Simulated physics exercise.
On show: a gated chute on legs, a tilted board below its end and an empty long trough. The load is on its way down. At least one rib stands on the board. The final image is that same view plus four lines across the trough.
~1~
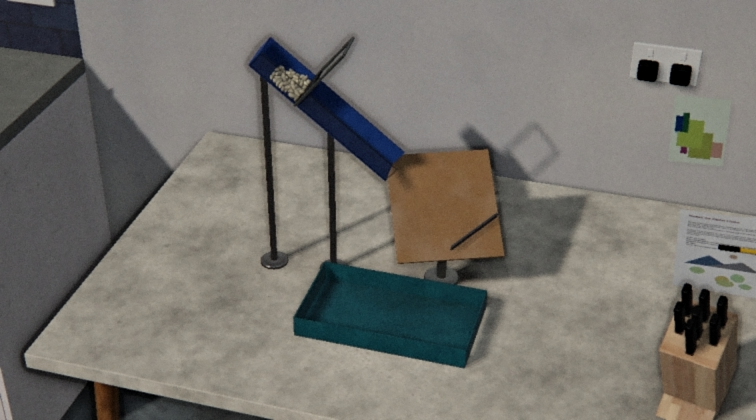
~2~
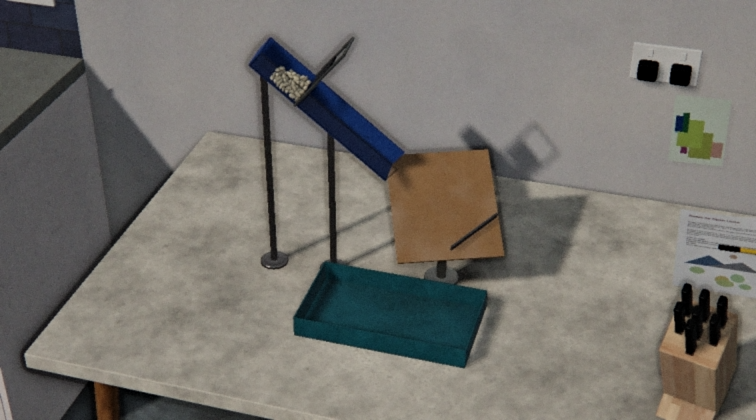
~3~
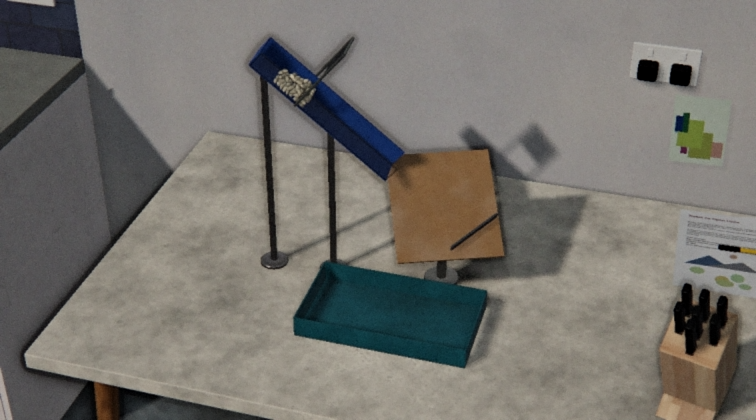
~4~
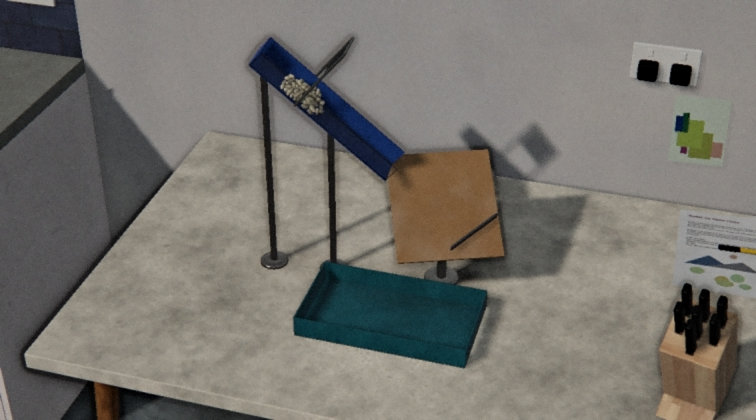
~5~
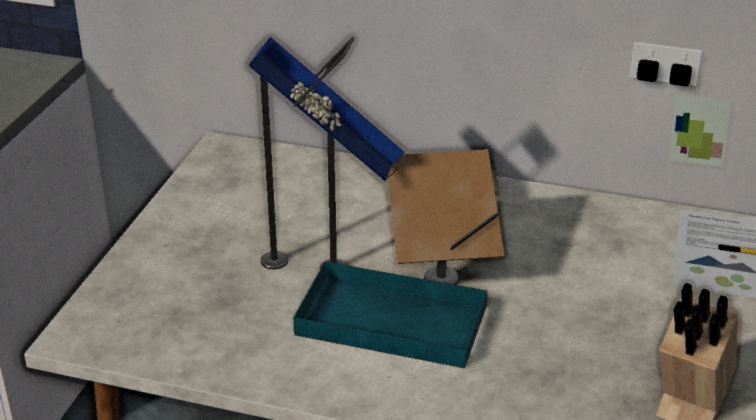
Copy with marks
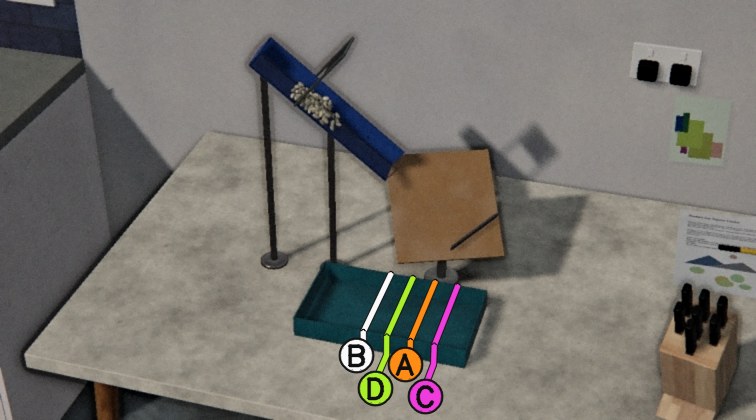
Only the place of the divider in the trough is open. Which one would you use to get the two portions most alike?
Line C.
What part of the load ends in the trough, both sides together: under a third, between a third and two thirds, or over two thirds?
It is between a third and two thirds.
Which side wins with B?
Right.
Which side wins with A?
The right side.
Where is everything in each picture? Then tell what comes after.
The first picture shows load behind the gate at (295, 79), white beans; lip of the chute at (389, 172), sloping fairly steeply.
The second picture shows middle of the board at (444, 205), tilted fairly steeply; middle of its low edge at (451, 259); of its high edge at (437, 152).
The third picture shows front corners of the trough at (294, 318) and (465, 350), empty; front of the load at (310, 97).
The fourth picture shows middle of the load at (307, 93); its front at (321, 111), about a quarter of the way to the lip; rib from (498, 213) to (452, 247).
The fifth picture shows middle of the load at (317, 104); its front at (338, 124), about a third of the way to the lip.
On the marked copy, line A crosses the front rim at (410, 340); line B crosses the front rim at (363, 331); line C crosses the front rim at (434, 344); line D crosses the front rim at (386, 335).
For line A, of what is caught, none on the left of the divider, all on the right.
For line B, of what is caught, none on the left of the divider, all on the right.
For line C, of what is caught, about half on the left of the divider, about half on the right.
For line D, of what is caught, none on the left of the divider, all on the right.
